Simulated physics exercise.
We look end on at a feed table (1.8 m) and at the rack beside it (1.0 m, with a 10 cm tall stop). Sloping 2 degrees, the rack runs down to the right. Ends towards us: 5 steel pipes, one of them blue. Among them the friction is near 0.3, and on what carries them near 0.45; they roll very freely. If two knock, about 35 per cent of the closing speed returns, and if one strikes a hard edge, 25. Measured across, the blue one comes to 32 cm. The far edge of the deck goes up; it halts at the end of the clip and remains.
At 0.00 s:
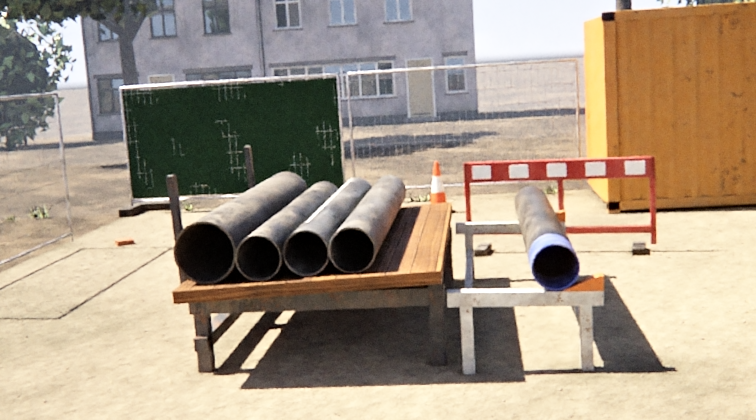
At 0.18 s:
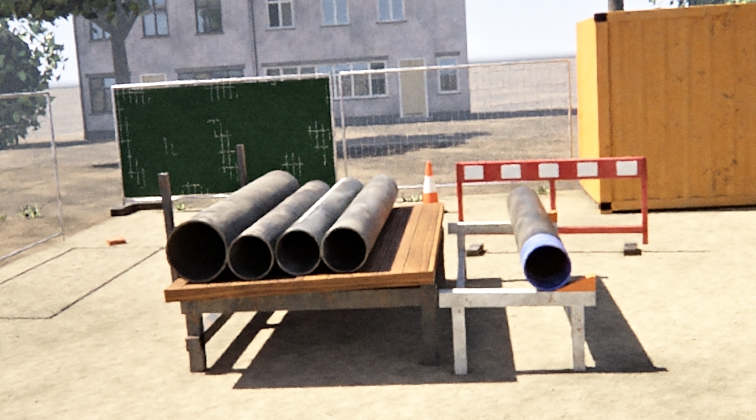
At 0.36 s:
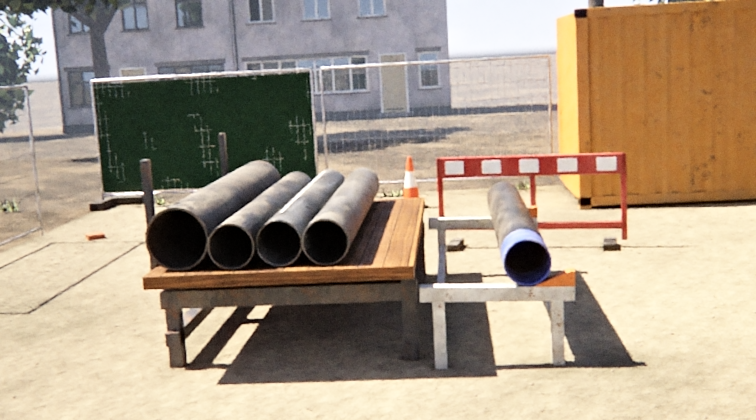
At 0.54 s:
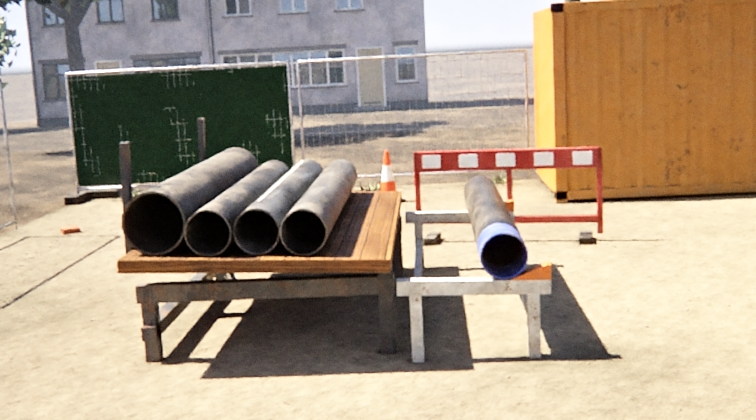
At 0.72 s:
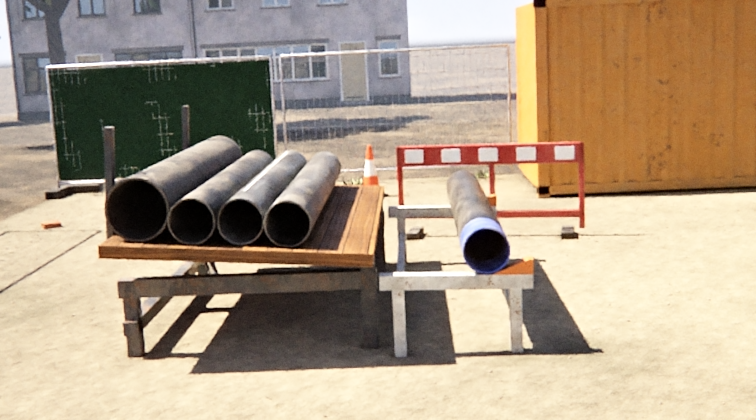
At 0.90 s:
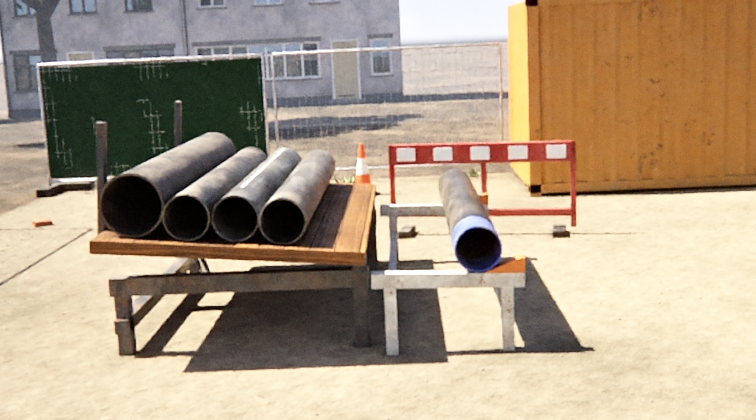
In a fenced yard, a wooden deck holding four grey pipes tilts slightly down rightward.
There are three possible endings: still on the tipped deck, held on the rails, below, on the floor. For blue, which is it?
Held on the rails.
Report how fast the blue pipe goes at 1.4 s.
Estimated speed near 0.0 m/s.
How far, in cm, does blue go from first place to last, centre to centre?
Displacement for blue: 10.
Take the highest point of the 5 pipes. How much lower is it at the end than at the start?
Some 0 centimetres.
After 1.4 s, blue is on the rack, 30 cm from the rack's far end; 0 of 5 over the stop.
After 2.0 s, no change for blue; 0 of 5 over the stop.
After 2.7 s, no change for blue; 0 of 5 over the stop.
At rest (3.4 s), blue is on the rack, 20 cm from the rack's far end; 0 of 5 over the stop.
